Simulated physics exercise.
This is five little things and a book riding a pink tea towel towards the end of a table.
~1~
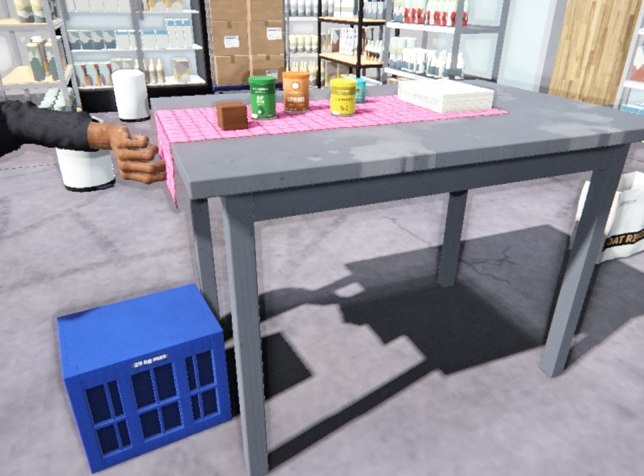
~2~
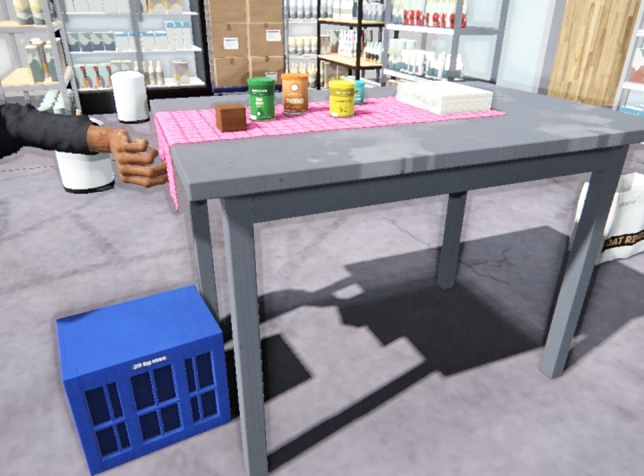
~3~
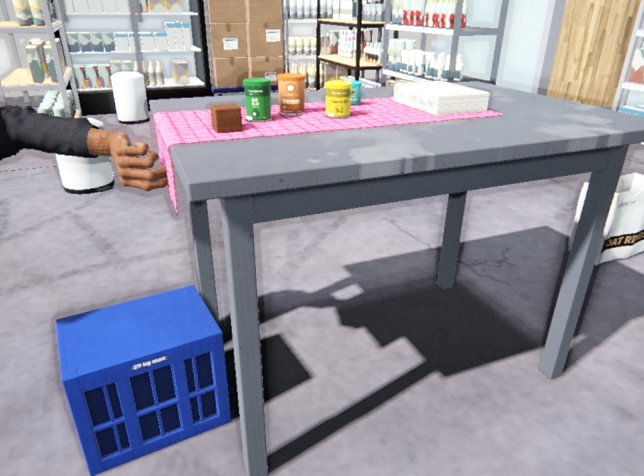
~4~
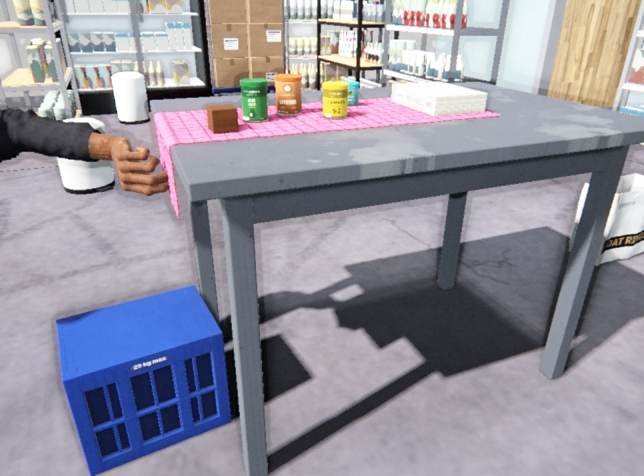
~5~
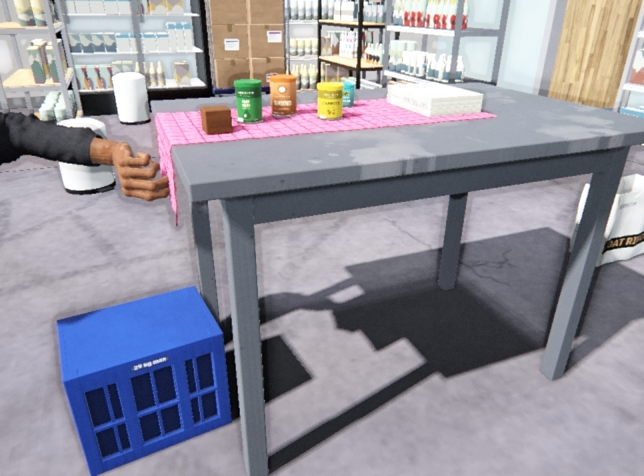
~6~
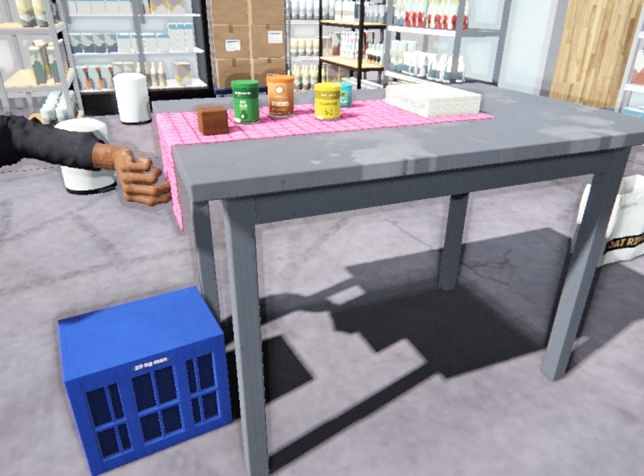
A pink cloth was drawn slowly left over the near end of a grey table by a hand gripping its edge, carrying a brown block, some small colourful containers and a white box along with it.
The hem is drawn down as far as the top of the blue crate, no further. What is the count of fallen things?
The answer is three.
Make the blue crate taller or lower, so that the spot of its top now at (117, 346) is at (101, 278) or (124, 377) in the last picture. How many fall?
Then 1 and 4.
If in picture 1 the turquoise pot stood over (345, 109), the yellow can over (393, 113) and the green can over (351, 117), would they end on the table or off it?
The turquoise pot survives, the yellow can stays on, the green can remains up.
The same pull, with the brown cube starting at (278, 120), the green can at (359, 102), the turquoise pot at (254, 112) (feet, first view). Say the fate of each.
The brown cube is carried off; the green can stays on; the turquoise pot comes down.
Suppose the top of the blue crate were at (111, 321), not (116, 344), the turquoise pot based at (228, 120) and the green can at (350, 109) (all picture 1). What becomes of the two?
The turquoise pot goes over, the green can remains up.
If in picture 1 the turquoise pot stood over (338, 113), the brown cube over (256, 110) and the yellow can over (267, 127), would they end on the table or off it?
The turquoise pot survives, the brown cube goes over, the yellow can is carried off.
Early on, hem near (177, 251); brown cube gone.
Midway, hem near (181, 290); brown cube and green can gone.
Near the end, hem on the crate; brown cube, green can and orange can gone.
Finally, hem on the crate; brown cube, green can and orange can gone. Over the edge go three.
